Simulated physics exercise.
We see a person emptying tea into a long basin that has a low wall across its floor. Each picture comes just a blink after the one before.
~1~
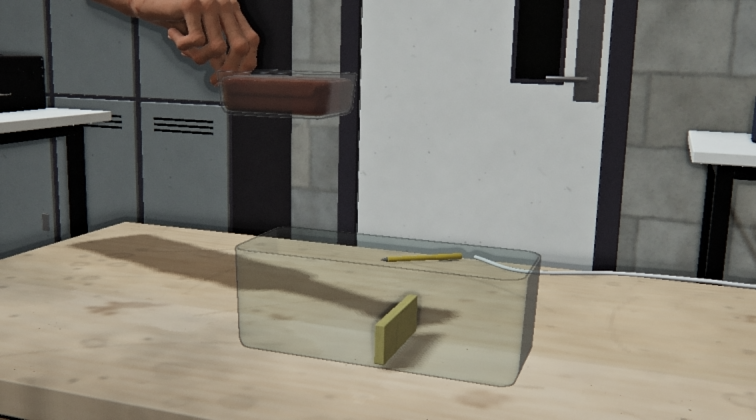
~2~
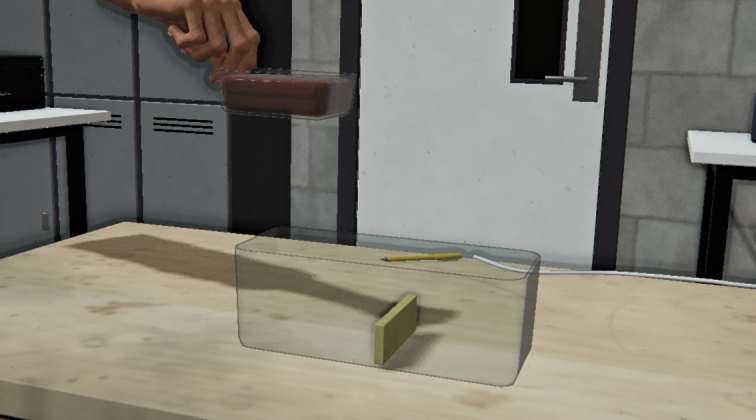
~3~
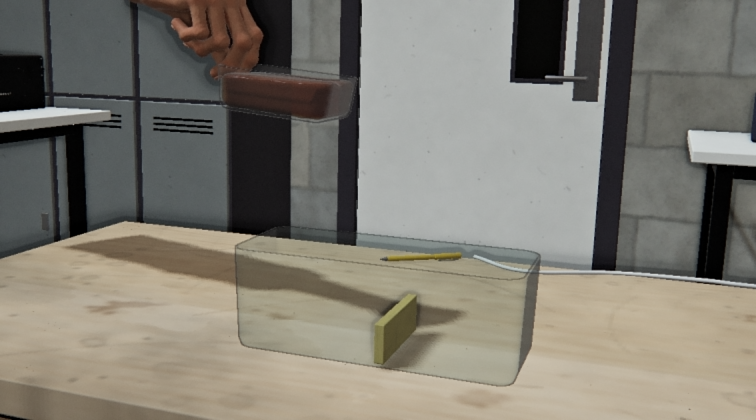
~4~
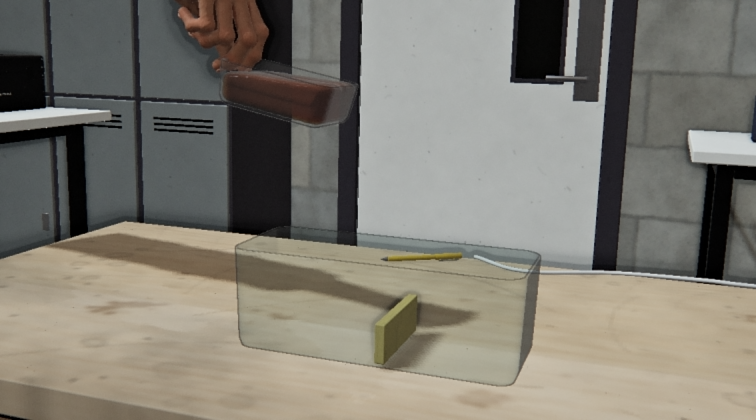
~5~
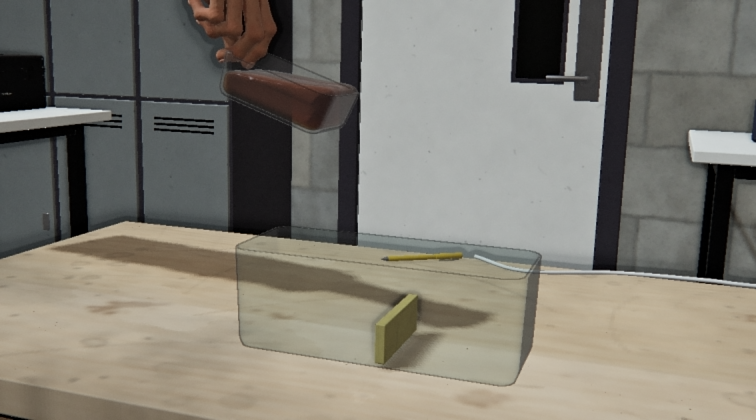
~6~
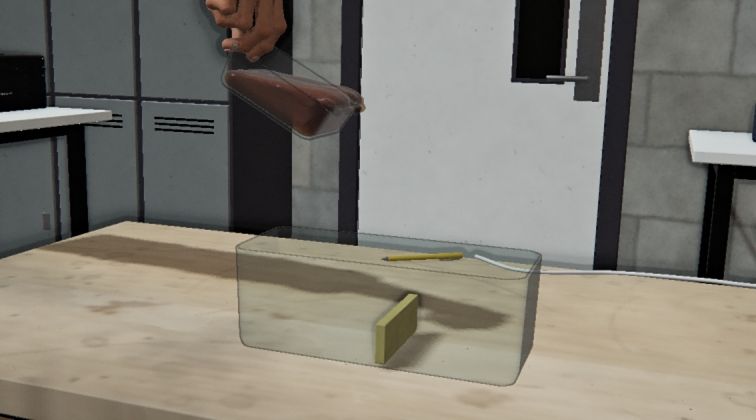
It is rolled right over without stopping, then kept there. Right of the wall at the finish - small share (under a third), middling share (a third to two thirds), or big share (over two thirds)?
Middling.
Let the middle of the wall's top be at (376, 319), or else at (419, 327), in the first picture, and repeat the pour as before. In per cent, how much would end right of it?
Near 70 % and 20 %.
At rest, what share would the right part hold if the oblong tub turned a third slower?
About 55 in a hundred.
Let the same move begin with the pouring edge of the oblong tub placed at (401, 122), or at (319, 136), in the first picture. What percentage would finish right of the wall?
About 80 per cent, then about 5 per cent.
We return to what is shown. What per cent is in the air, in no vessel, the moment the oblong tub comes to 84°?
That comes to near 55 percent.
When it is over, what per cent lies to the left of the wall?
40 in a hundred.
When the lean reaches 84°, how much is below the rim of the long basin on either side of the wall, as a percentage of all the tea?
Roughly 10 % on the left side and 30 % on the right side.
A moment on, the oblong tub is tipped on its side and 9 per cent is still to pour, 9 is left of the wall and 28 right of it.
Next, the oblong tub is tipped on its side and 2 per cent is still to pour, 34 is left of the wall and 53 right of it.
Then the oblong tub is tipped on its side and 0 per cent is still to pour, 39 is left of the wall and 51 right of it.
Later the oblong tub is tipped on its side and 0 per cent is still to pour, 40 is left of the wall and 51 right of it.
At rest 40 per cent lies left of the wall, 51 right of it and 8 outside.
